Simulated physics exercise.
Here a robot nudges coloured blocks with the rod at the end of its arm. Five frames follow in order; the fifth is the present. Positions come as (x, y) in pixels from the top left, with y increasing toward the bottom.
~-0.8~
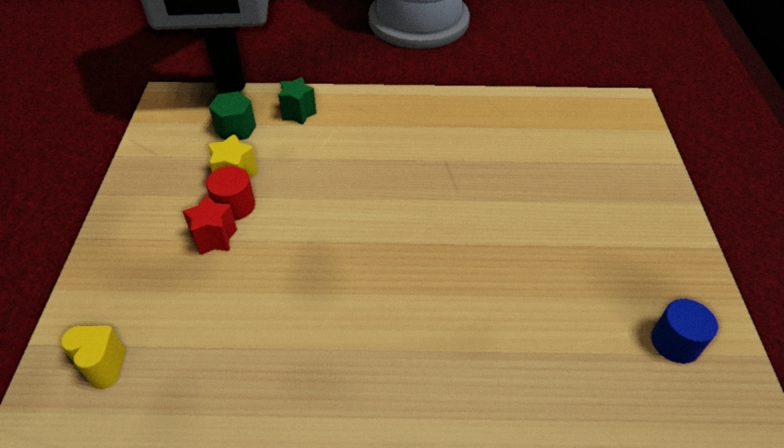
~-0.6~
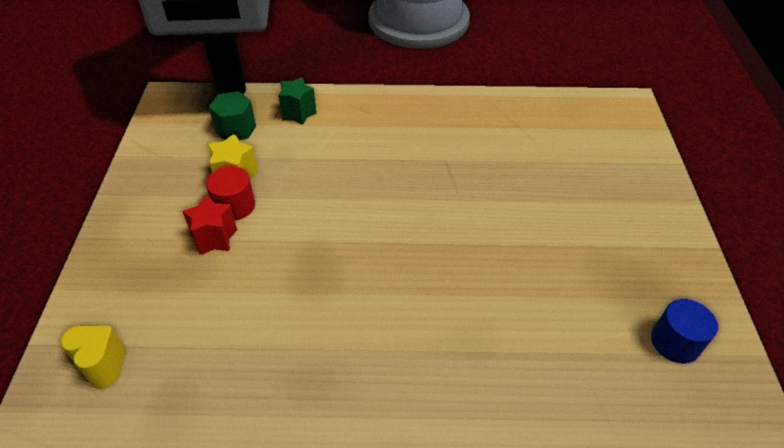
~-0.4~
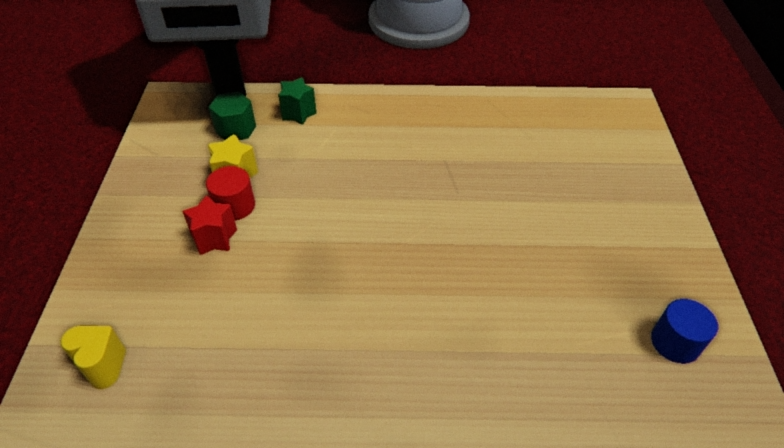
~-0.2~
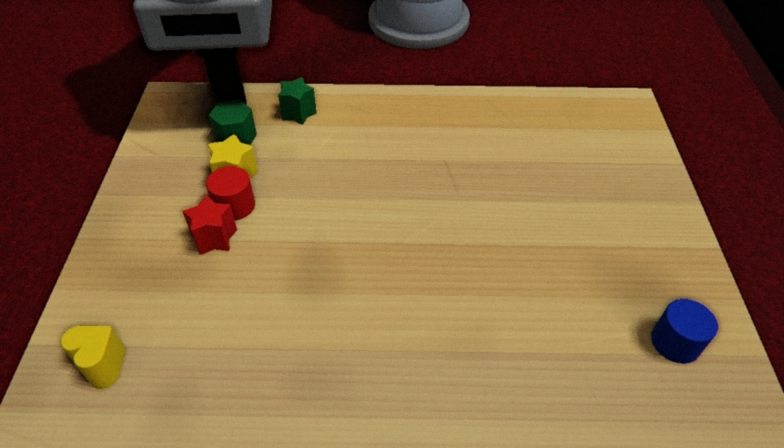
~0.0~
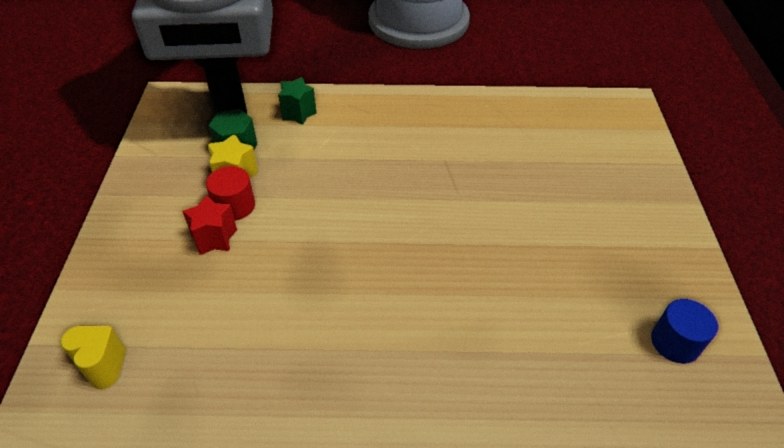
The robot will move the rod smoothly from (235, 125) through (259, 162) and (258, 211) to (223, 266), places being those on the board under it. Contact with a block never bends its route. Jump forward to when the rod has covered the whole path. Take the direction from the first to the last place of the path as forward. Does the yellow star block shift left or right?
Well, taking the path from its start to its end as straight ahead, the yellow star block moves to the left.
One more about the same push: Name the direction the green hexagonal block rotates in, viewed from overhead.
Bird's-eye view: Counterclockwise.
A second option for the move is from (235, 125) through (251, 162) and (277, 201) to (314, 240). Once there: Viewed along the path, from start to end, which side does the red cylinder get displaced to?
Measured against the direction from start to end, the red cylinder shifts toward the right-hand side.
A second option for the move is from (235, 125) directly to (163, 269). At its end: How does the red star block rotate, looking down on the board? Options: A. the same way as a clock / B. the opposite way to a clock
Letter B.
On the path given first. One third of the way, rod at (258, 154); red star block at (190, 227), turned 30° clockwise; red cylinder at (228, 211); yellow star block at (261, 189), turned 40° clockwise; green hexagonal block at (267, 161), turned 20° anticlockwise.
Two thirds of the way, rod at (255, 202); red star block at (186, 230), turned 50° clockwise; red cylinder at (229, 222); yellow star block at (275, 222), turned 100° clockwise; green hexagonal block at (291, 188), turned 65° anticlockwise.
At the end, rod at (220, 257); red star block at (170, 239), turned 105° clockwise; red cylinder at (196, 275); yellow star block at (275, 223), turned 100° clockwise; green hexagonal block at (291, 189), turned 65° anticlockwise.
